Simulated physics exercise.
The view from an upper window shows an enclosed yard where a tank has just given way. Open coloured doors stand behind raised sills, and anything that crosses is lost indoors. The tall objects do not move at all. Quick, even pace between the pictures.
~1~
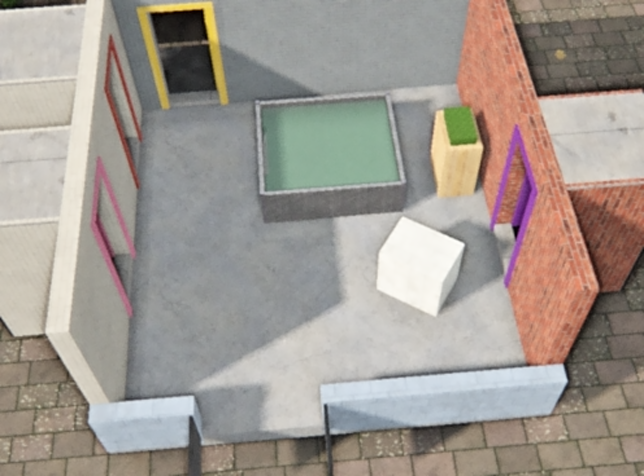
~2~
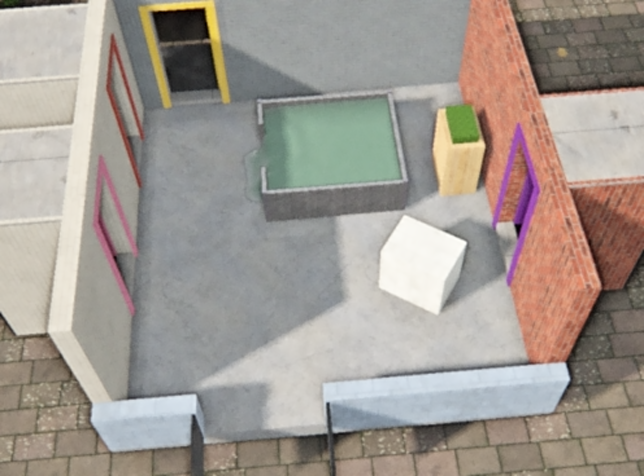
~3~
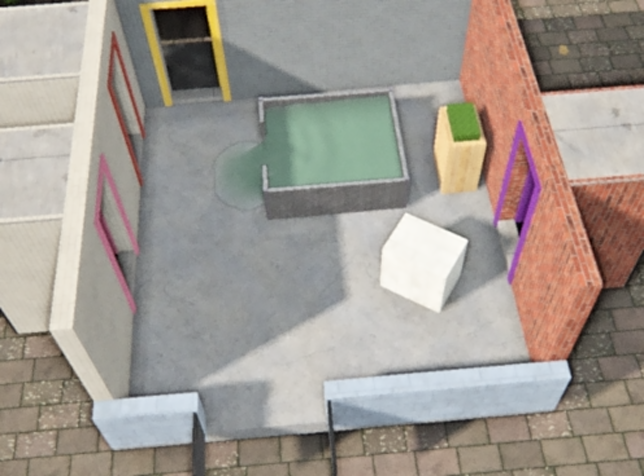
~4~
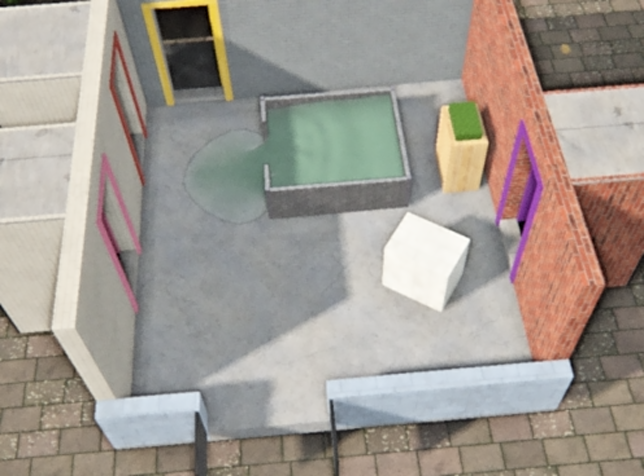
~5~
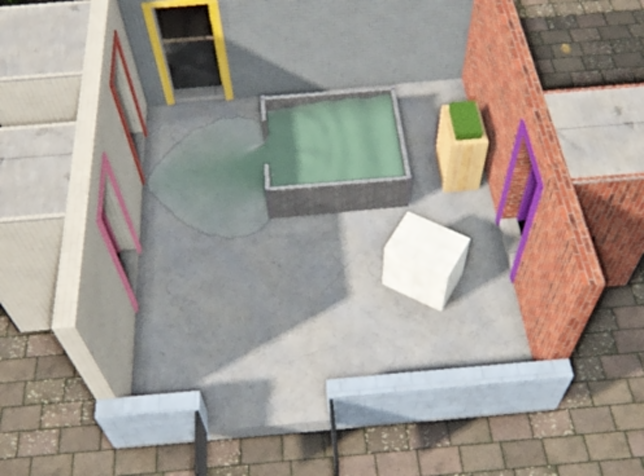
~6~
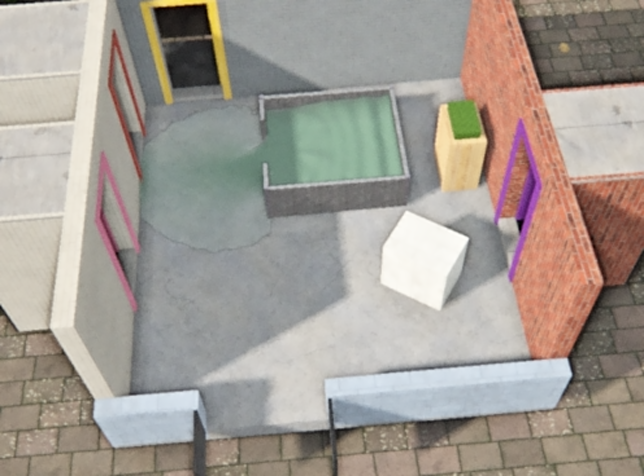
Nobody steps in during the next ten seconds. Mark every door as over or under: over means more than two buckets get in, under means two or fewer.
Pink door - under; yellow door - over; purple door - under; red door - over.
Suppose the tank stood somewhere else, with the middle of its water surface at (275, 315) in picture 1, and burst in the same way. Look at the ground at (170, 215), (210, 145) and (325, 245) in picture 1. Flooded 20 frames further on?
In the order asked: Reached by the flood, reached by the flood, not reached.
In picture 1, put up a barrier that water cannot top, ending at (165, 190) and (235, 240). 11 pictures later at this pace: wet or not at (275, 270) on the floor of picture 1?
My call for that spot - a puddle.
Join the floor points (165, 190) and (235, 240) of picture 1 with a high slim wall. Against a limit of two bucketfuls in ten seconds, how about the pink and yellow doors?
Next up, pink does not reach it, and yellow gets past it.
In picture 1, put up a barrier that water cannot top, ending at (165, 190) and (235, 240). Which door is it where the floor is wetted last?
It is the purple-painted one.
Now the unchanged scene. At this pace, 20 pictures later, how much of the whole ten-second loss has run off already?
Near 40 in a hundred.
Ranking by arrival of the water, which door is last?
I'd go with the one in purple.
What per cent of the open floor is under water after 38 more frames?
About 70 per cent.
A moment on, water covers 25 % of the floor; the pink door wet at the sill, nothing in, the yellow door wet at the sill, nothing in, the purple door not reached, the red door over two buckets in.
Next, water covers 30 % of the floor; the pink door wet at the sill, nothing in, the yellow door under two buckets in, the purple door not reached, the red door far over two buckets in.
Then, water covers 45 % of the floor; the pink door wet at the sill, nothing in, the yellow door over two buckets in, the purple door not reached, the red door far over two buckets in.
Later, water covers 70 % of the floor; the pink door under two buckets in, the yellow door over two buckets in, the purple door not reached, the red door far over two buckets in.
In the end, water covers 95 % of the floor; the pink door under two buckets in, the yellow door over two buckets in, the purple door wet at the sill, nothing in, the red door far over two buckets in.
